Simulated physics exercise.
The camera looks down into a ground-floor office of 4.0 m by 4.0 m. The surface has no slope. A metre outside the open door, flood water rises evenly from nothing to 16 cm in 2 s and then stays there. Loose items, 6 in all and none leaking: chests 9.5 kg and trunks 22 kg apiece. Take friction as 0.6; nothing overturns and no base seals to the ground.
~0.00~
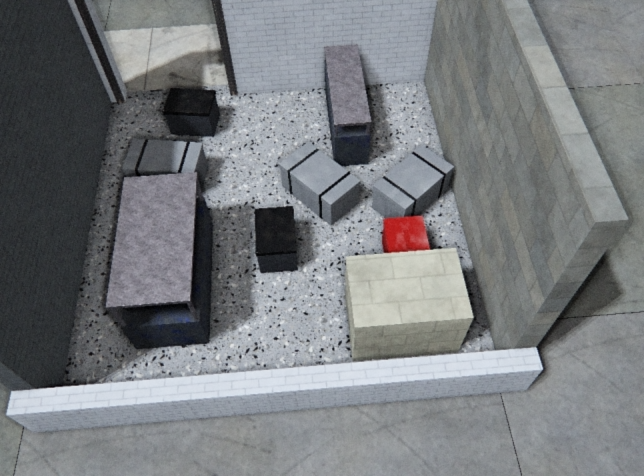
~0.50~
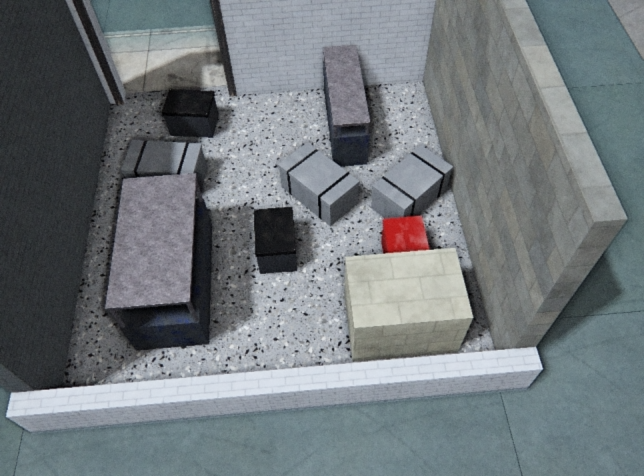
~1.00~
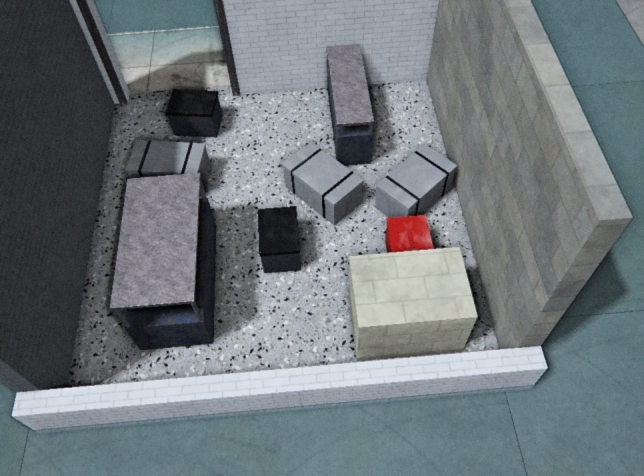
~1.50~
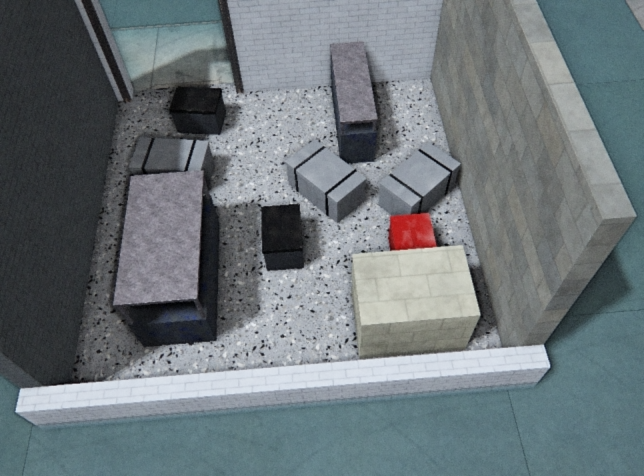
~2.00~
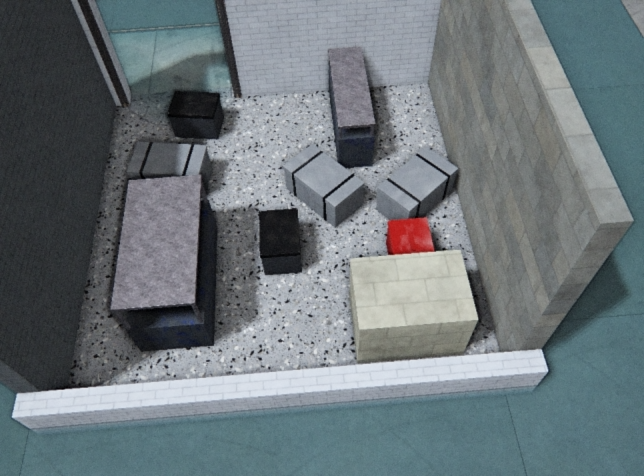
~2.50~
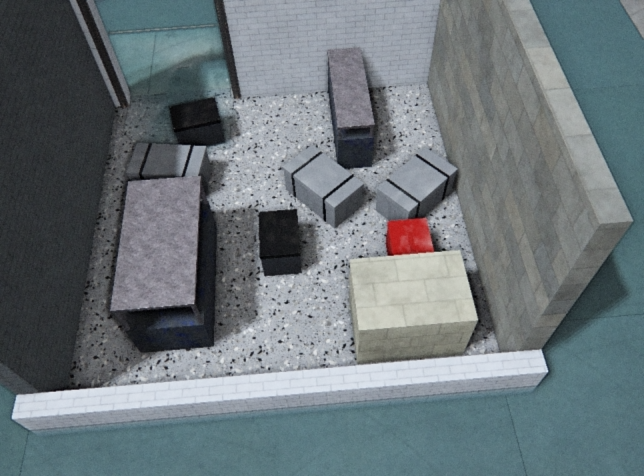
Water spread over the ground outside the small walled room, then began creeping in through the open doorway, and the black chest nearest it turned slightly while everything else inside stayed put.
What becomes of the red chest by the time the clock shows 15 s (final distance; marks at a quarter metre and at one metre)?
Red chest ends far away.
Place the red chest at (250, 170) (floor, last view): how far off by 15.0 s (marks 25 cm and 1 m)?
It is nudged along.
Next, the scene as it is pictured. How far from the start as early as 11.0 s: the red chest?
Roughly 60 cm by then.
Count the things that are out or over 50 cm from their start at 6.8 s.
By then 1.
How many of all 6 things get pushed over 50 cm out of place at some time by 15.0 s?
That makes 6.
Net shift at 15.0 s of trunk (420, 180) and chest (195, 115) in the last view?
In turn: 120 cm, 300 cm.
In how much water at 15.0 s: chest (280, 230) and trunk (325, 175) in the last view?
About 11 and 13 cm.
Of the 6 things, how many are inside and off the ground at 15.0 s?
6 of them.
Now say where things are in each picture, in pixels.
The first picture shows the red chest at (408, 240) rests on the ground; 0.0 m2 under water; 0 of 6 have shifted.
The second picture shows the red chest at (407, 240) rests on the ground; 0.0 m2 under water; 0 of 6 have shifted.
The third picture shows the red chest at (411, 239) rests on the ground; 0.0 m2 under water; 0 of 6 have shifted.
The fourth picture shows the red chest at (414, 237), on the bottom; water covers 0.0 m2; 0 of 6 have shifted.
The fifth picture shows the red chest at (412, 241) rests on the ground; 0.4 m2 under water; 0 of 6 have shifted.
The sixth picture shows the red chest at (411, 242), on the bottom; water covers 1.0 m2; 1 of 6 have shifted.
After 3.5 s the red chest is near (411, 242), 0.0 m from its start, aground; 0 afloat.
After 6.8 s the red chest is near (412, 242), 0.0 m from its start, aground; 0 afloat.
After 11.0 s the red chest is near (452, 197), 0.7 m from its start, afloat; 4 afloat.
After 15.0 s the red chest is near (418, 71), 2.4 m from its start, afloat; 6 afloat.
